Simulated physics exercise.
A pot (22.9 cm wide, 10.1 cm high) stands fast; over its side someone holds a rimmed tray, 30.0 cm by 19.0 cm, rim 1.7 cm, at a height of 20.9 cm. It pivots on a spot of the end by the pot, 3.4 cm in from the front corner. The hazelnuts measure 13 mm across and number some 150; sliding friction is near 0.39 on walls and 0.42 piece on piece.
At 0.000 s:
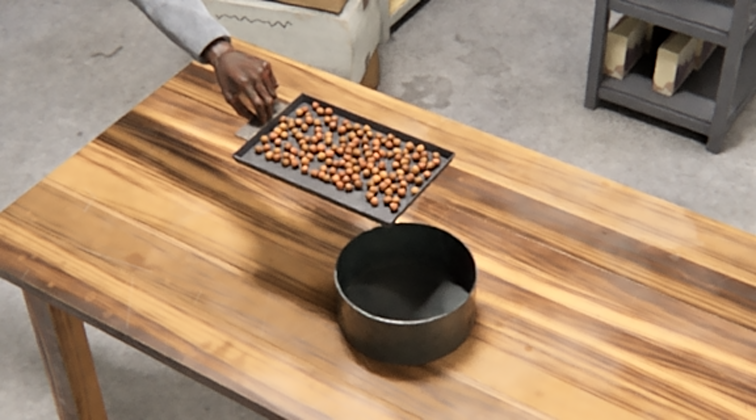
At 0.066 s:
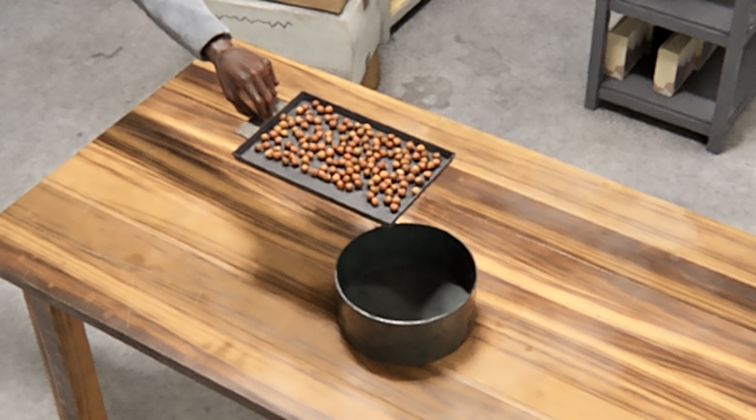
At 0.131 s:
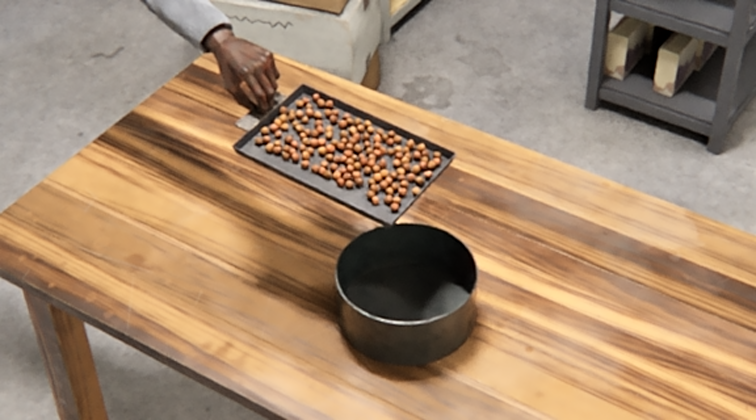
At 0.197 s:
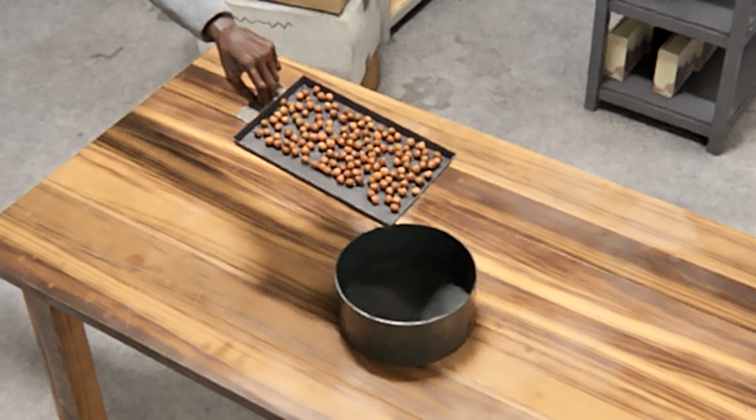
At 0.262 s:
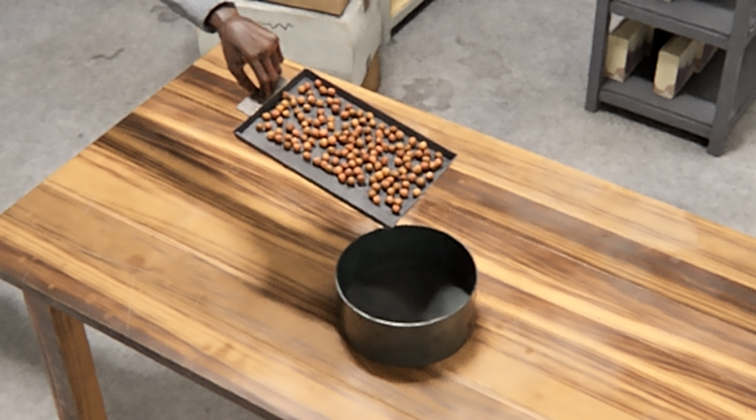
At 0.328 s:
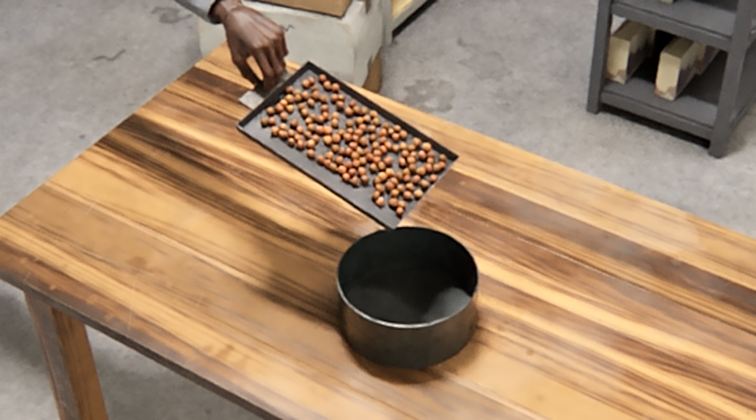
The video shows a hand holding a dark rimmed tray of hazelnuts above a wooden table, beside a black pot. The hand rises, gradually tilting the tray down toward the pot while the nuts stay spread across it.
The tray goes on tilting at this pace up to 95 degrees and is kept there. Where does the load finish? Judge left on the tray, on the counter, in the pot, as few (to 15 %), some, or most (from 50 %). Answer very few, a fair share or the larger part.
Left on the tray: Very few; on the counter: A fair share; in the pot: The larger part.
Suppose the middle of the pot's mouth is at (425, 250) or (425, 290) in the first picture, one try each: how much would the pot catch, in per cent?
Some 90 and 70 per cent.
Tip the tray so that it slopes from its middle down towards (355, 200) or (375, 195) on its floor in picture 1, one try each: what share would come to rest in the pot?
About 100 and 95 per cent.
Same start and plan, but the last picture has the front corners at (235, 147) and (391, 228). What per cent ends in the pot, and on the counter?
Pot 80, counter 20.
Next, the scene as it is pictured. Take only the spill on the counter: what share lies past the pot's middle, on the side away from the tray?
Roughly 90 per cent.
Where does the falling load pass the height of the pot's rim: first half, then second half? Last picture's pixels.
At about (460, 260), then at (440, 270).
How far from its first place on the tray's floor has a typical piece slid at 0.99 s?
Some 8 cm.
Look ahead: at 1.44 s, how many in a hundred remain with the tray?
About 65 per cent.
After 0.99 s, tilt 52 degrees; the tray holds 100 %, the pot 0 %.
After 1.44 s, tilt 78 degrees; the tray holds 65 %, the pot 5 %.
After 1.96 s, tilt 95 degrees; the tray holds 0 %, the pot 70 %.
By 2.8 s all is still; tray 0 %, counter 30 %, pot 70 %.
